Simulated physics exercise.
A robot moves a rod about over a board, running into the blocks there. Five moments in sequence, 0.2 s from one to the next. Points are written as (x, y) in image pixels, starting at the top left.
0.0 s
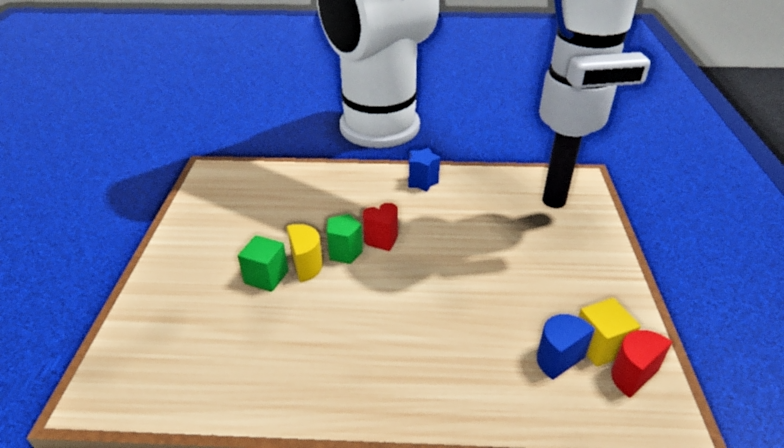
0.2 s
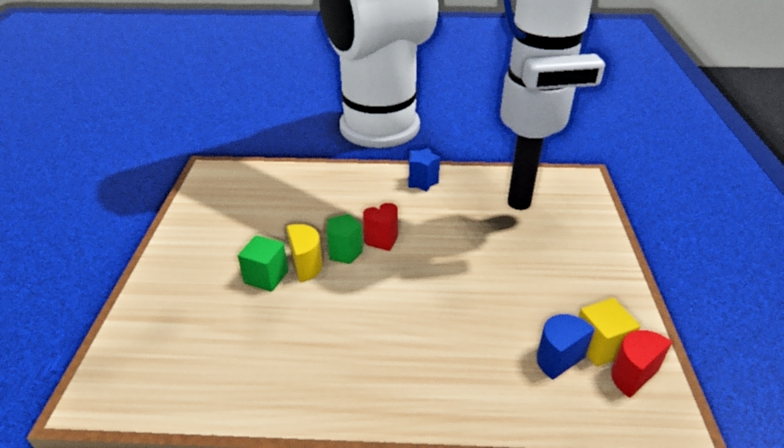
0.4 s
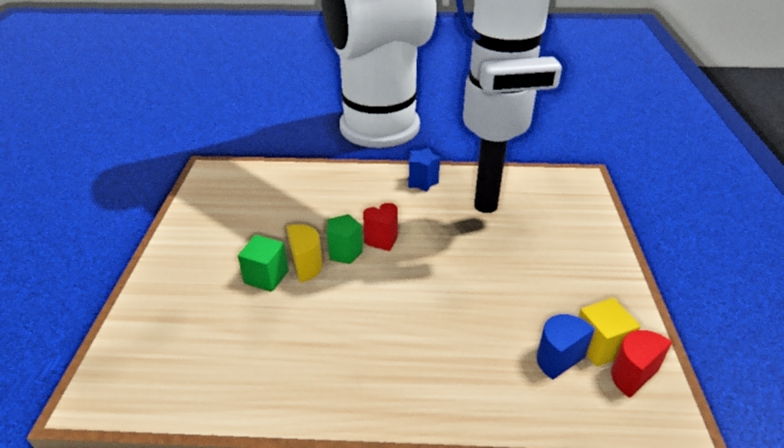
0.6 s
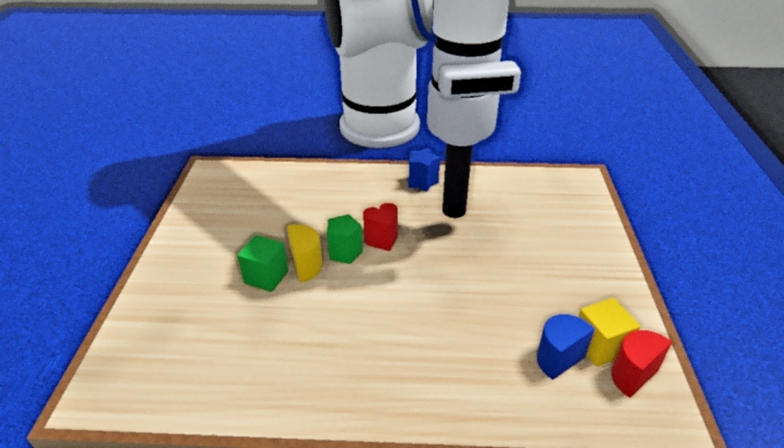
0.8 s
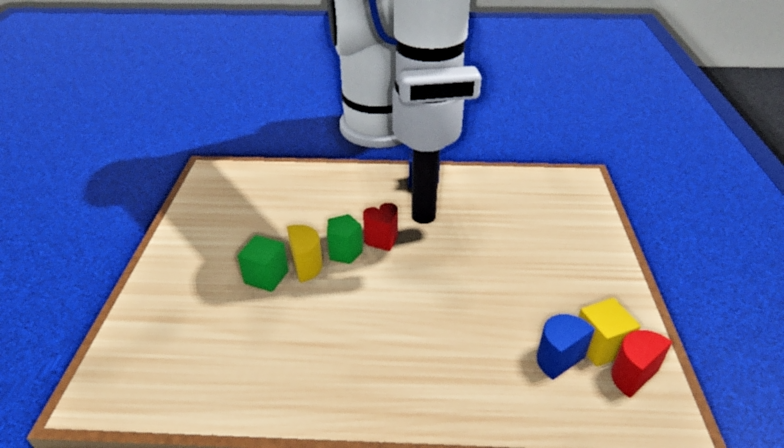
A robot arm moved its black rod steadily leftward across the back of a wooden board, passing in front of a blue block and nearing the red heart-shaped one, while the colored blocks stayed still.
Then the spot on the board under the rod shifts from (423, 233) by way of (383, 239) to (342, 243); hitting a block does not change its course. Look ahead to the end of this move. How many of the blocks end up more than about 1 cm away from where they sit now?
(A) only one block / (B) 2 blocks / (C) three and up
My answer is option C.
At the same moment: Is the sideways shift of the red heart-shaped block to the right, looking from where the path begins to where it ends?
I'd say yes.
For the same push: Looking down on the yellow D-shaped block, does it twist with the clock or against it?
Looking down, it rotates clockwise.
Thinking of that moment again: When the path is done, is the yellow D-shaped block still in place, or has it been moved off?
By the time the path is finished, it has moved at least a centimetre.
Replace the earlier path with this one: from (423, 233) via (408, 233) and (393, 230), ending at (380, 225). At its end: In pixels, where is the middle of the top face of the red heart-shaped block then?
At (363, 211).
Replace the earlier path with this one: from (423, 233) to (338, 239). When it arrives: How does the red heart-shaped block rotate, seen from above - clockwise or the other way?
From above, the red heart-shaped block will be seen to turn anti-clockwise.
The first path, step by step. Halfway along, rod at (381, 223); yellow D-shaped block at (298, 239); green pentagon at (328, 229), turned 20° anticlockwise; red heart-shaped block at (355, 214), turned 20° anticlockwise.
At the end, rod at (340, 227); green four-sided block at (255, 250); yellow D-shaped block at (291, 243), turned 20° clockwise; green pentagon at (322, 232), turned 35° anticlockwise; red heart-shaped block at (316, 210).
